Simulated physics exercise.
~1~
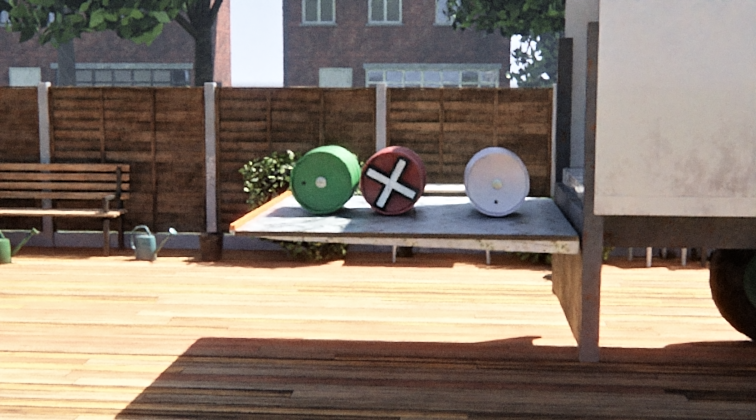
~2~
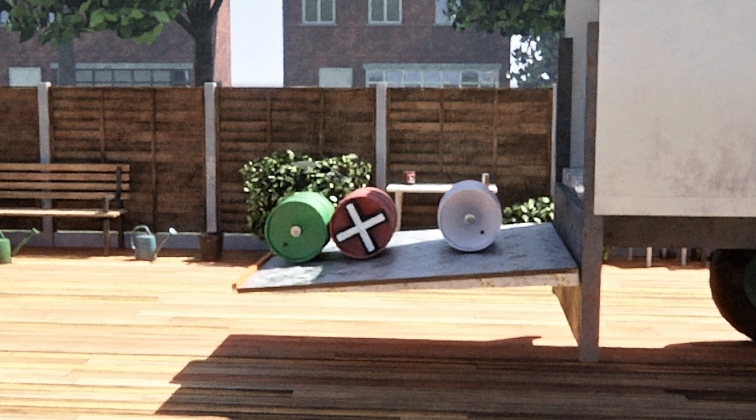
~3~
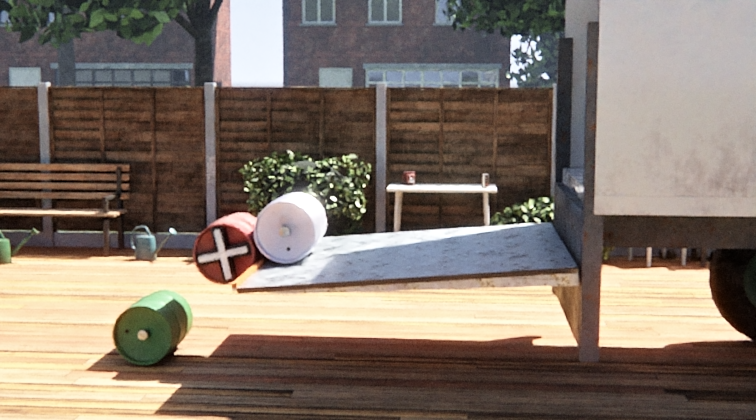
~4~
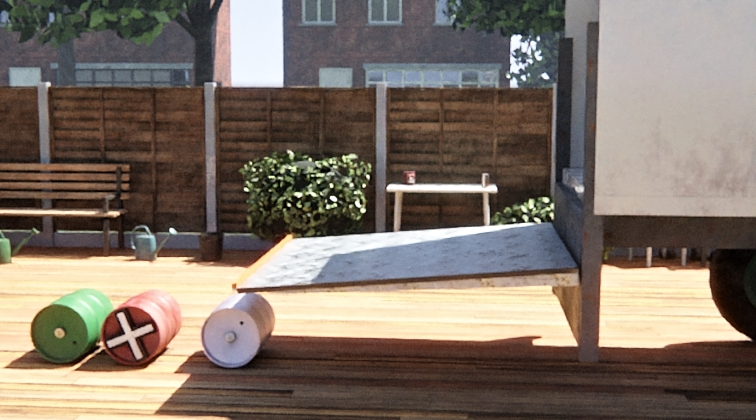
At the start, a green keg, a red keg with a white cross and a white keg lie on their sides on the raised platform at the back of a truck, beside a wooden fence. The platform tilts down to the left, and the green and red kegs roll left toward its edge, with the white one behind. The green keg goes over the edge first and drops to the decking. The red keg follows it over, with the white keg close behind. Finally all three lie on the decking, green at far left, red beside it and white nearest the empty, sloping platform.
